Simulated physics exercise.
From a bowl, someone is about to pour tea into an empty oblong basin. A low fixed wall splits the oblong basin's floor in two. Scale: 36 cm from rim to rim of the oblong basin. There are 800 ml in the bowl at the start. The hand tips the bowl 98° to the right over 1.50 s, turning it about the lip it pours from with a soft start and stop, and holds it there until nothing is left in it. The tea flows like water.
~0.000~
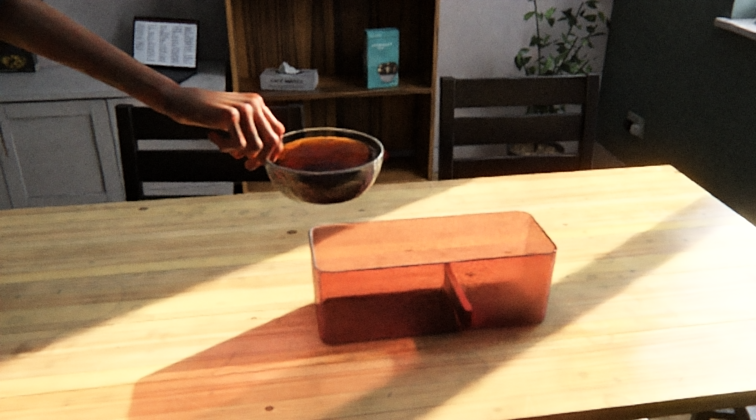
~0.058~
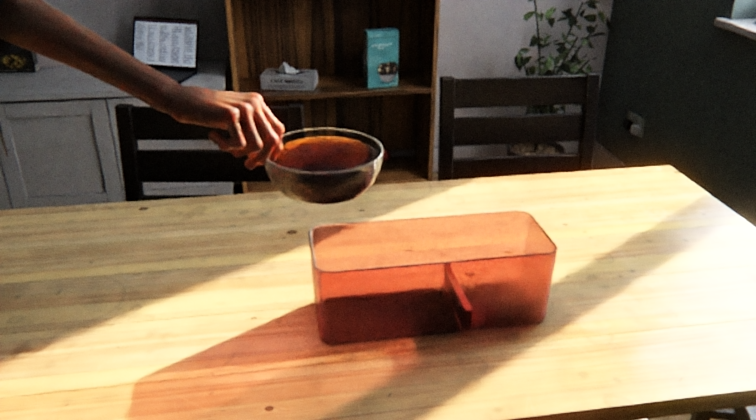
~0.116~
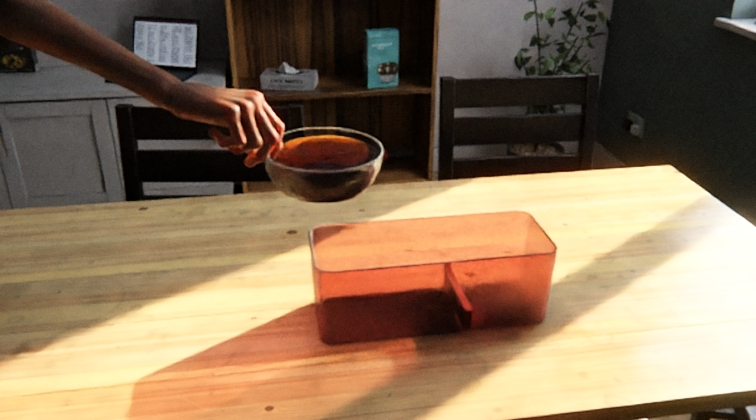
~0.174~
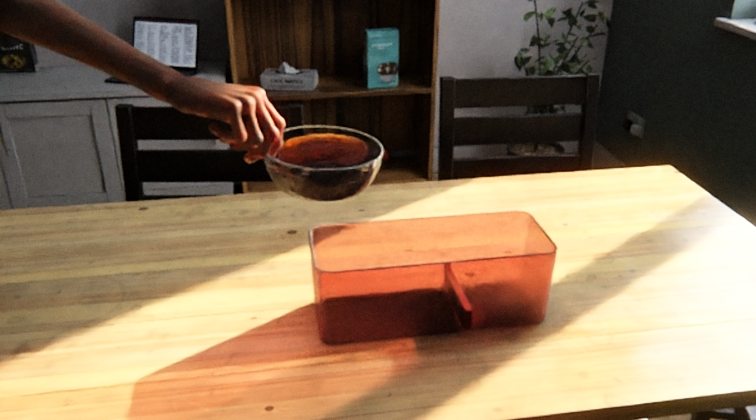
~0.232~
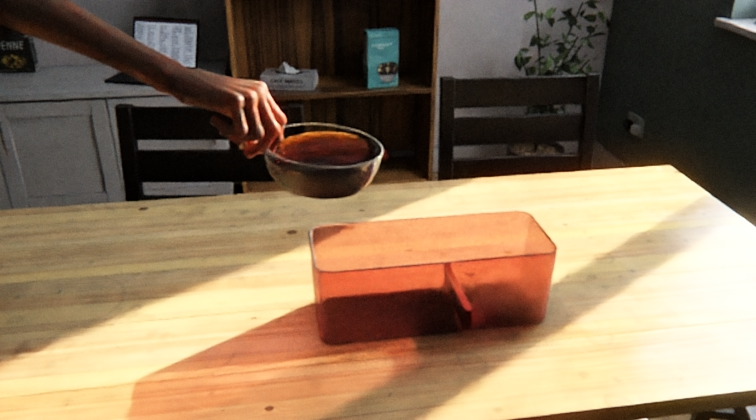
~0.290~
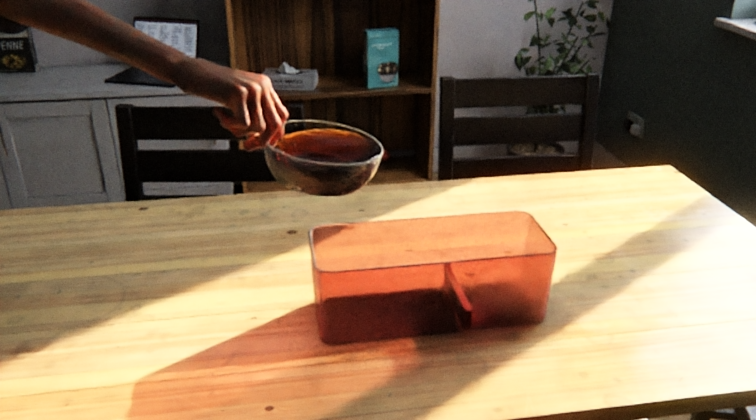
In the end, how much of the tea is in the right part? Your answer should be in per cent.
Roughly 45 percent is in the right part.
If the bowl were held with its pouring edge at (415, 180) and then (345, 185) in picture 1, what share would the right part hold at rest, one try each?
Respectively 75 and 15 %.
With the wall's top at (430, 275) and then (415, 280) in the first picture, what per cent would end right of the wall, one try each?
First 85, then 95 per cent.
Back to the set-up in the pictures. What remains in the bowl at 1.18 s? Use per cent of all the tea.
Close to 4 percent of the total.
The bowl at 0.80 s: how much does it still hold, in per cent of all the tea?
About 46 percent.
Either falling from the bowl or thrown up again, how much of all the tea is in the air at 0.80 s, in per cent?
Estimate: Some 38 % of the total.
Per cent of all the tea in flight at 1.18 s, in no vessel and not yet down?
Around 14 percent of the liquid.
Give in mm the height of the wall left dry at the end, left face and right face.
Left roughly 20 mm; right roughly 12 mm.
Then, 0.80 s in, the tilt is 54° and 47 per cent is still to pour, 16 is left of the wall and 0 right of it.
Then, 1.18 s in, the tilt is 87° and 4 per cent is still to pour, 40 is left of the wall and 43 right of it.
Then, 1.57 s in, the tilt is 98° and 0 per cent is still to pour, 53 is left of the wall and 45 right of it.
Then, 2.00 s in, the tilt is 98° and 0 per cent is still to pour, 53 is left of the wall and 46 right of it.
Finally, 53 per cent lies left of the wall, 45 right of it and 1 outside.
